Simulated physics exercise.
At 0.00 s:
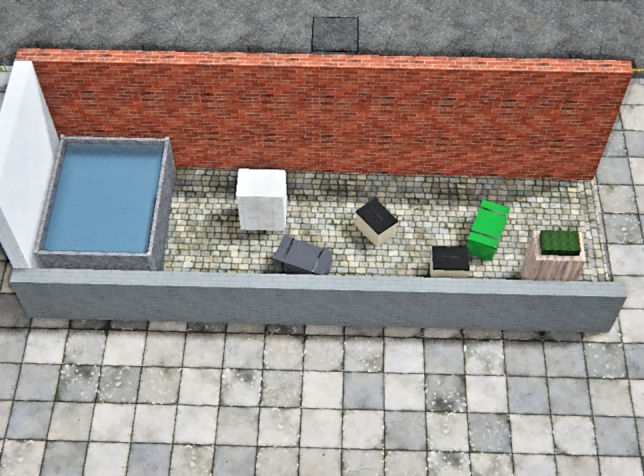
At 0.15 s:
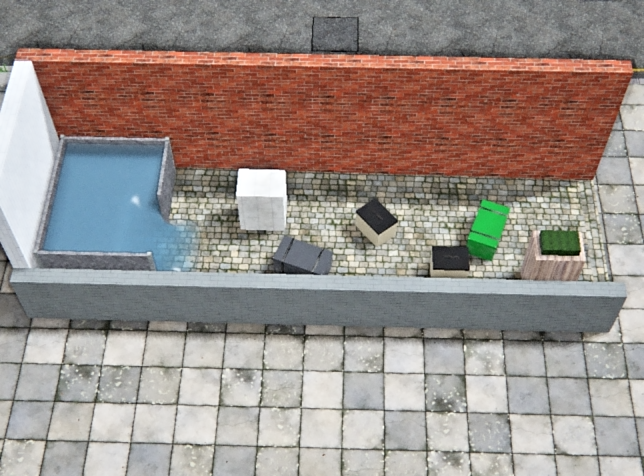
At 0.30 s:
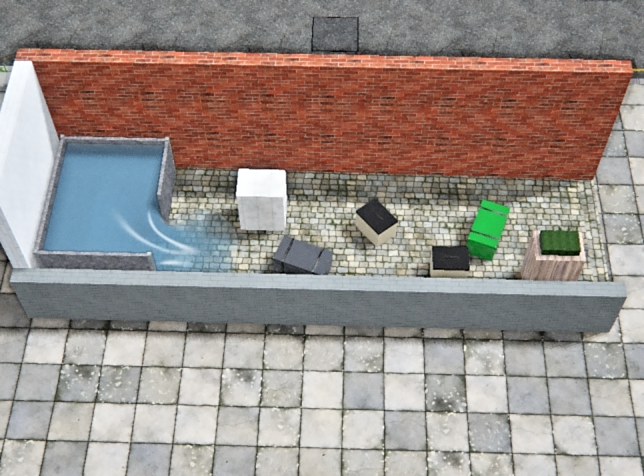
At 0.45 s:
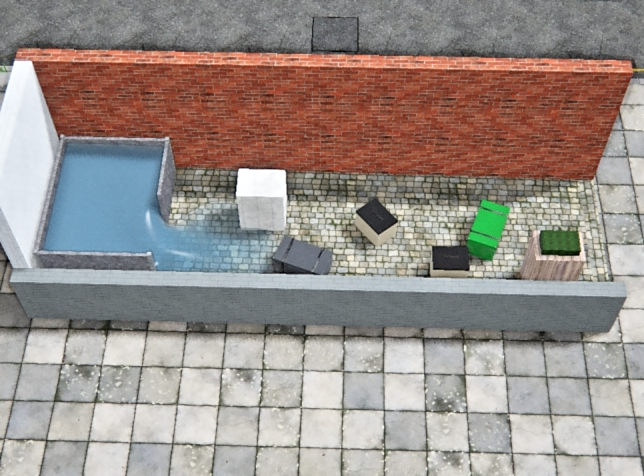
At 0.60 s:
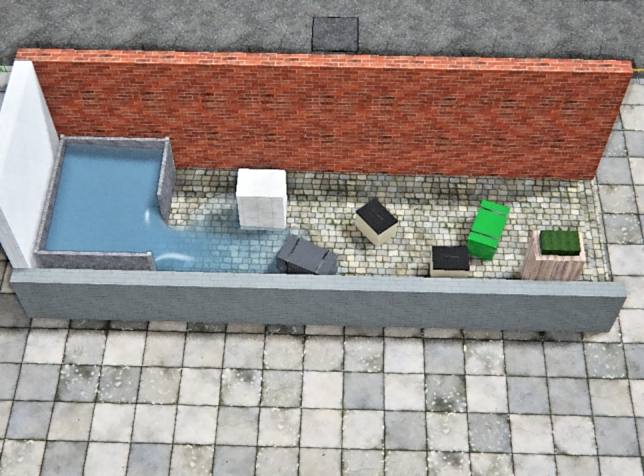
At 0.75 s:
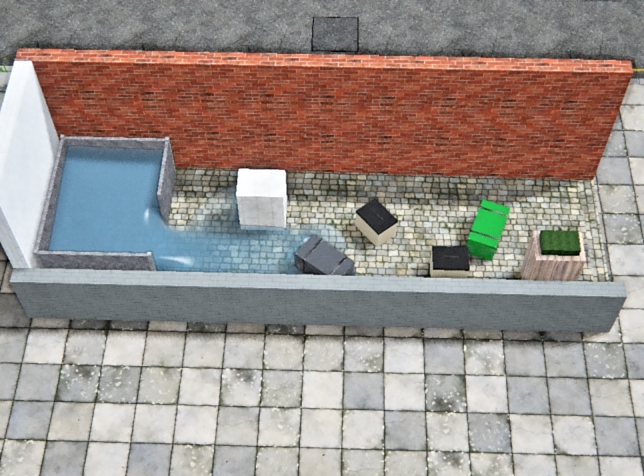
In this clip, seen from above, the near corner of a water tank opens at the left of a walled alley, and water spreads right across the paving, nudging a dark grey box rightward while the green one stays still.
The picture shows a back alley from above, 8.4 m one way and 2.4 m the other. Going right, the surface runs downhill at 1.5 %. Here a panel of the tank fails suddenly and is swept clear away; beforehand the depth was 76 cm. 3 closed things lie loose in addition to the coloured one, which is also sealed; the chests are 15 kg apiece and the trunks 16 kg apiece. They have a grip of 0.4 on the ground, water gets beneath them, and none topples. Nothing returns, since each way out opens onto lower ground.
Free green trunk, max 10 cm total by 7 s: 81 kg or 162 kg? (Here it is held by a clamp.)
Neither.
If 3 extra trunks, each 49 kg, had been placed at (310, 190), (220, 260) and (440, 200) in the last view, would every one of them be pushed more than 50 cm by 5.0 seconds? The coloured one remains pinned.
In the order given, not as far, further and further.
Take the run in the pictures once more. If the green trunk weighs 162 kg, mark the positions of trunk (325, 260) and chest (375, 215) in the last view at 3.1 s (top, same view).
I'd say close to (496, 218) and close to (566, 190).
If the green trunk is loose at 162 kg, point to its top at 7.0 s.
Near (538, 214).
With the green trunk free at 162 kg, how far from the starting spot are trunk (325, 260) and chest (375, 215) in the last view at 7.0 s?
Gone out, washed out.
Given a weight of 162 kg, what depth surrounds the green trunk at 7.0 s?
Depth: Approx. 9 cm.
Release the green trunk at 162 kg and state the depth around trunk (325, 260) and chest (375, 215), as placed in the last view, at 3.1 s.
Some 21 cm at the first, some 10 cm at the second.
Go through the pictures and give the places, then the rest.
The green trunk at (489, 223) rests on the ground; 3.3 m2 under water; 0 of 4 have shifted, in the first frame.
The green trunk at (489, 223) rests on the ground; water covers 3.9 m2; 0 of 4 have shifted, in the second frame.
The green trunk at (489, 223), on the bottom; 4.8 m2 under water; 0 of 4 have shifted, in the third frame.
The green trunk at (489, 223) rests on the ground; water covers 5.7 m2; 0 of 4 have shifted, in the fourth frame.
The green trunk at (489, 223) rests on the ground; 6.3 m2 under water; 1 of 4 have shifted, in the fifth frame.
The green trunk at (489, 223), on the bottom; 7.0 m2 under water; 1 of 4 have shifted, in the sixth frame.
After 1.4 s the green trunk would be 0 cm from its start with 81 kg and 0 cm from its start with 162 kg; 0 cm of water round it then.
After 3.1 s the green trunk would be gone out with 81 kg and 62 cm from its start with 162 kg; 14 cm of water round it then.
After 4.9 s the green trunk would be gone out with 81 kg and 80 cm from its start with 162 kg; 10 cm of water round it then.
After 7.0 s the green trunk would be gone out with 81 kg and 80 cm from its start with 162 kg; 9 cm of water round it then.
